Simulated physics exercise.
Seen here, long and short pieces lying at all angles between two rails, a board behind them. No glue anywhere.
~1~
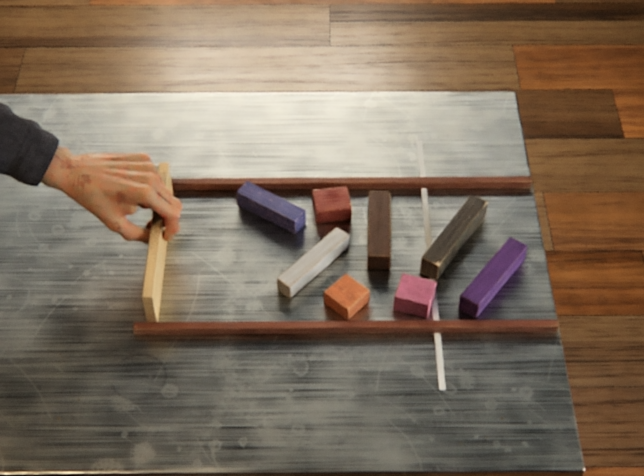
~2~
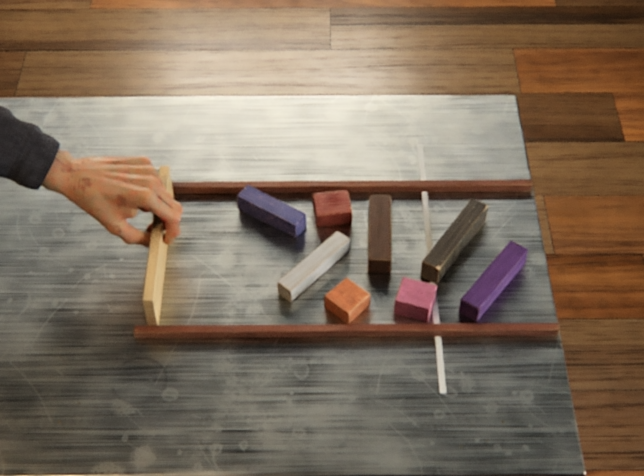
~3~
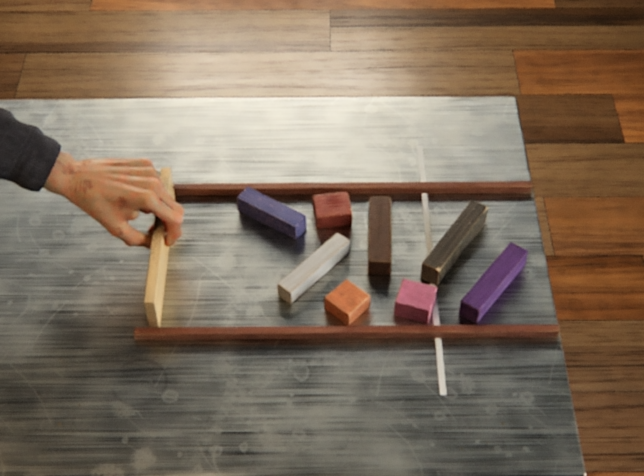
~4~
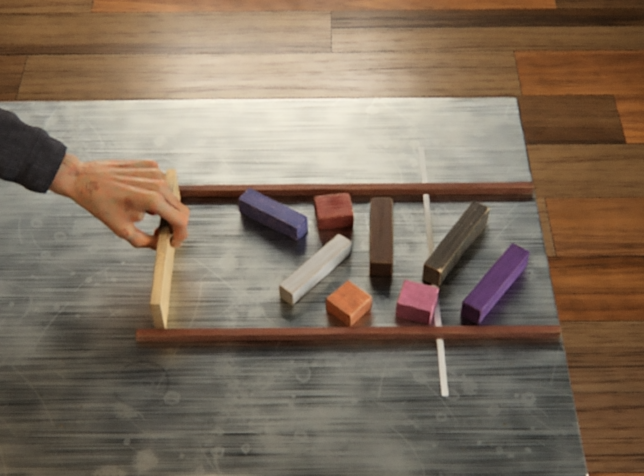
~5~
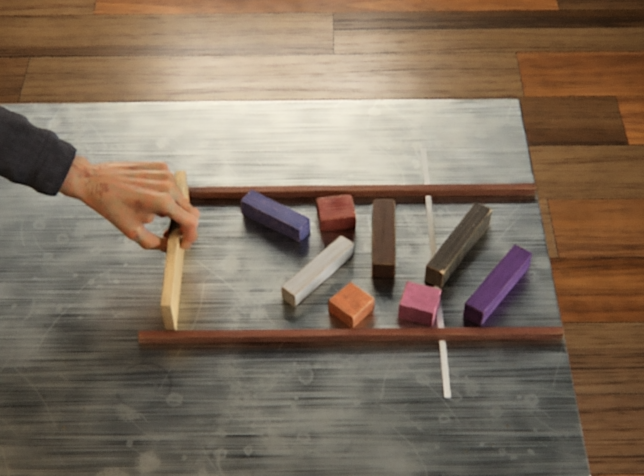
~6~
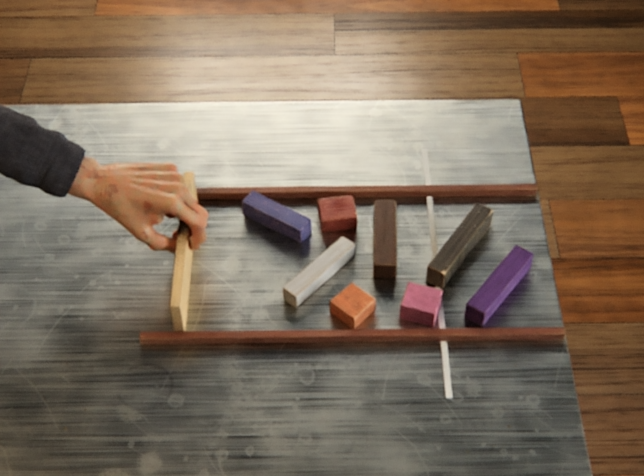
The footage shows a hand holding a light wooden board upright behind scattered coloured blocks and bars between two rails; after staying nearly still, the hand slides the board a short way right, without touching the pieces.
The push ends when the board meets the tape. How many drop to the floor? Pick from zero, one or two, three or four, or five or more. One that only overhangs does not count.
In the end the number that fall off is zero.
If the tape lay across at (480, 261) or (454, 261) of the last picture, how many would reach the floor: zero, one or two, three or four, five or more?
The falls would be one or two; none at all.
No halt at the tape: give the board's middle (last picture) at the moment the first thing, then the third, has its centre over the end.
Its middle is around (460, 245) and later (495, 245).
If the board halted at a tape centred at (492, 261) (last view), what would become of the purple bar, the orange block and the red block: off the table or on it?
The purple bar comes down; the orange block is kept; the red block remains up.
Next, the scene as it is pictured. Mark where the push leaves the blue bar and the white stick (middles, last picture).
The blue bar stops around (443, 227); the white stick around (461, 264).
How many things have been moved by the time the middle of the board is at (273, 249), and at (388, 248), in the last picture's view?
1 and 7.
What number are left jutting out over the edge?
The number is 0.
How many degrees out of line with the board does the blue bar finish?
About 0°.
Early on, none off yet; purple bar at rest near (499, 285); black bar at rest near (460, 245); pink block at rest near (421, 304).
A while later, none off yet; purple bar at rest near (499, 285); black bar at rest near (460, 245); pink block moving near (429, 304).
Finally, the number that fall off is zero.
